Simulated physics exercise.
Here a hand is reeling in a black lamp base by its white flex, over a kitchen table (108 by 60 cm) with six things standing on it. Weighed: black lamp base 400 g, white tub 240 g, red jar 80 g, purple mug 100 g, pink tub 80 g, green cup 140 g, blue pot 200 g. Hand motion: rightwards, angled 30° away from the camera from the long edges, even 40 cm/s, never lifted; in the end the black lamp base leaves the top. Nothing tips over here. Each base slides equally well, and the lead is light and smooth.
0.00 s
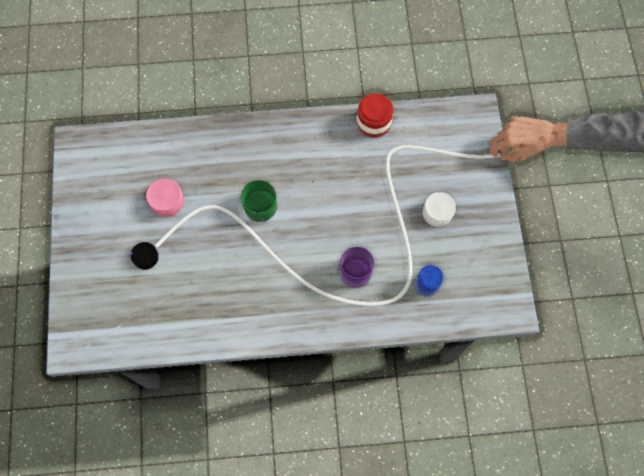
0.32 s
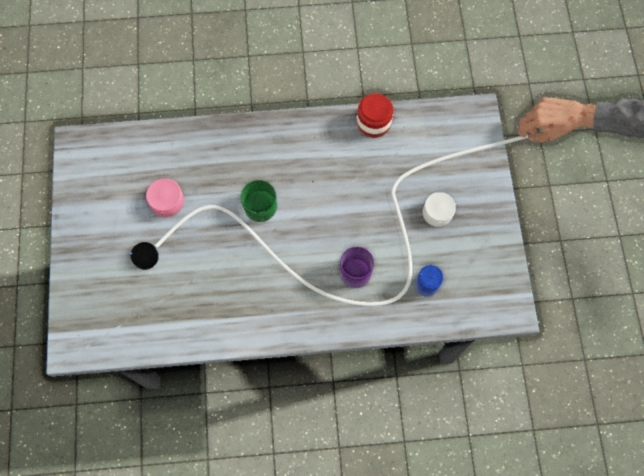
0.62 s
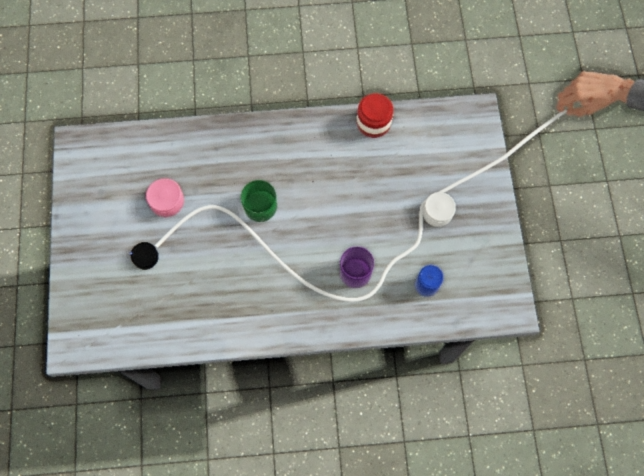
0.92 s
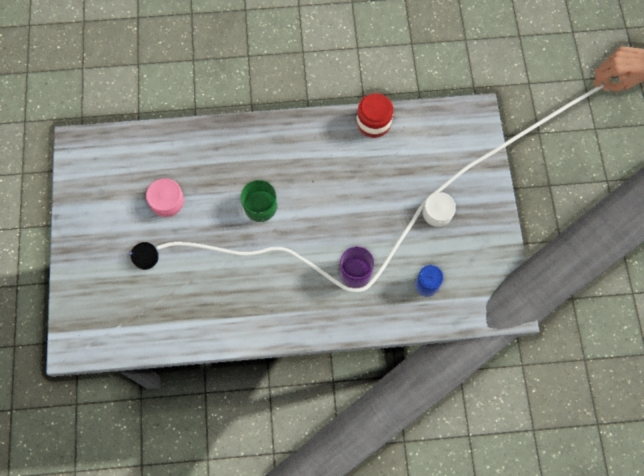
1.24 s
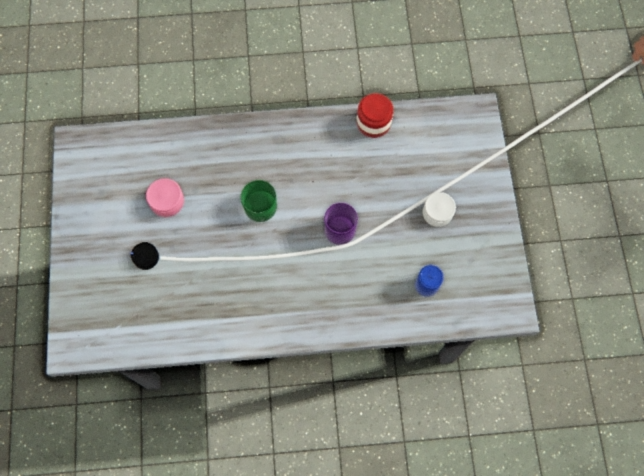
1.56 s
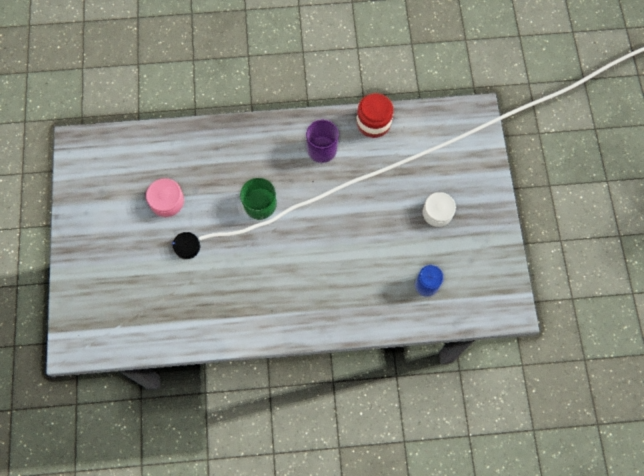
A wood-grained table on a tiled floor is seen from above, with a pink tub, green cup and small black round object at left, a red jar at the top, and purple, white and blue containers toward the right. A hand at the right pulls a winding white cord outward, straightening its curves, as a grey sleeve briefly crosses the lower right. The purple container slides up toward the red jar, and the black object shifts slightly right.
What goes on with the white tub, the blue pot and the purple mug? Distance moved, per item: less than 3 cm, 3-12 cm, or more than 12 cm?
White tub less than the first cut; blue pot less than the first cut; purple mug more than the second cut.
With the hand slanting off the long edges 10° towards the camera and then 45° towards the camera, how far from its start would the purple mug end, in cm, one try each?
First try roughly 28 cm, second try roughly 20 cm.
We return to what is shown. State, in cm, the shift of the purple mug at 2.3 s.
About 34 cm.
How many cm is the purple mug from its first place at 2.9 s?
About 34 cm.
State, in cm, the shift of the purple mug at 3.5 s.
About 34 cm.
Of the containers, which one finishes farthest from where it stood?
Answer: The purple mug.
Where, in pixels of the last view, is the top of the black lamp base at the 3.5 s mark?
Roughly at (482, 113).
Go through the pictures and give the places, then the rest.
The first frame shows shows, lamp base (143, 254); white tub (440, 206); blue pot (432, 275); purple mug (357, 262); lead through (390, 153) (410, 272) (300, 279) (215, 207); 0 cm pulled.
The second frame shows shows, lead through (396, 204) (300, 279); 9 cm pulled.
The third frame shows shows, lead through (434, 196) (300, 279); 21 cm pulled.
The fourth frame shows shows, lead through (470, 166) (336, 282); 33 cm pulled.
The fifth frame shows shows, purple mug (341, 218); lead through (515, 143) (352, 244); 46 cm pulled.
The sixth frame shows shows, lamp base (186, 244); white tub (440, 206); blue pot (432, 275); purple mug (322, 134); lead through (589, 77) (484, 126) (373, 174) (270, 221); 58 cm pulled.
After 2.3 s the black lamp base has slid 38 cm; shifted so far, purple mug 33 cm, green cup 4 cm.
After 2.9 s the black lamp base has slid 62 cm; shifted so far, purple mug 33 cm, green cup 4 cm.
After 3.5 s the black lamp base has slid 86 cm; shifted so far, purple mug 33 cm, green cup 4 cm.
After 4.0 s the black lamp base is off the top; shifted so far, purple mug 33 cm at (321, 128), green cup 4 cm, white tub 0 cm at (440, 206), blue pot 0 cm at (432, 275).
